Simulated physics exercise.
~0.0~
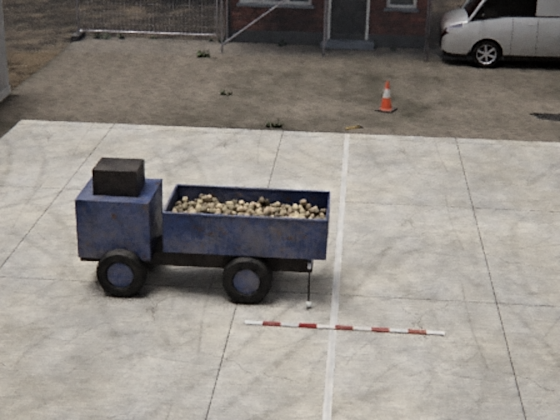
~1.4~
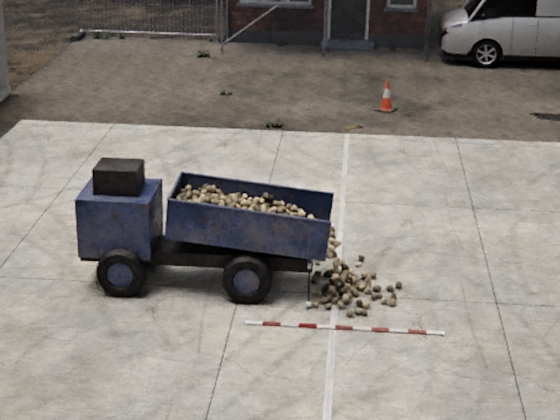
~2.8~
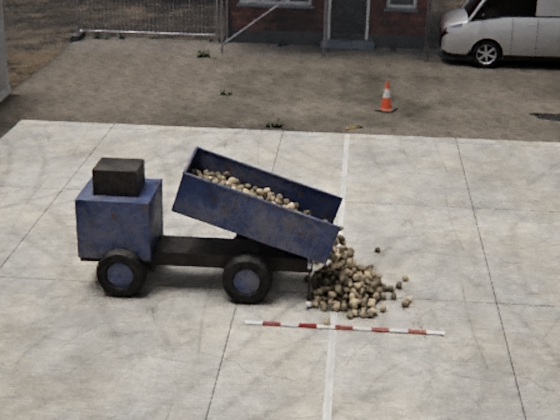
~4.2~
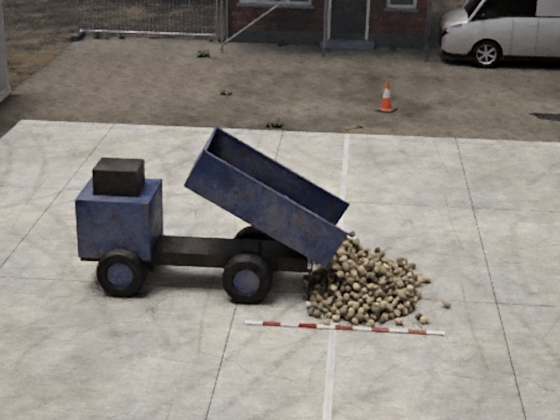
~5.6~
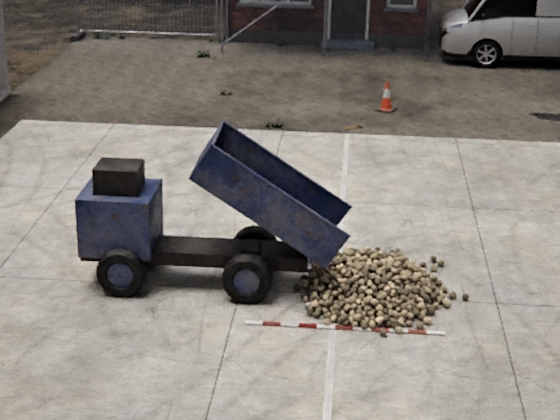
The video shows a blue tipper truck loaded with small round stones on a pale paved yard; its body tilts steadily upward, spilling the stones off the right end until it stands steeply raised and empty beside a spread heap, most of it right of the painted line.
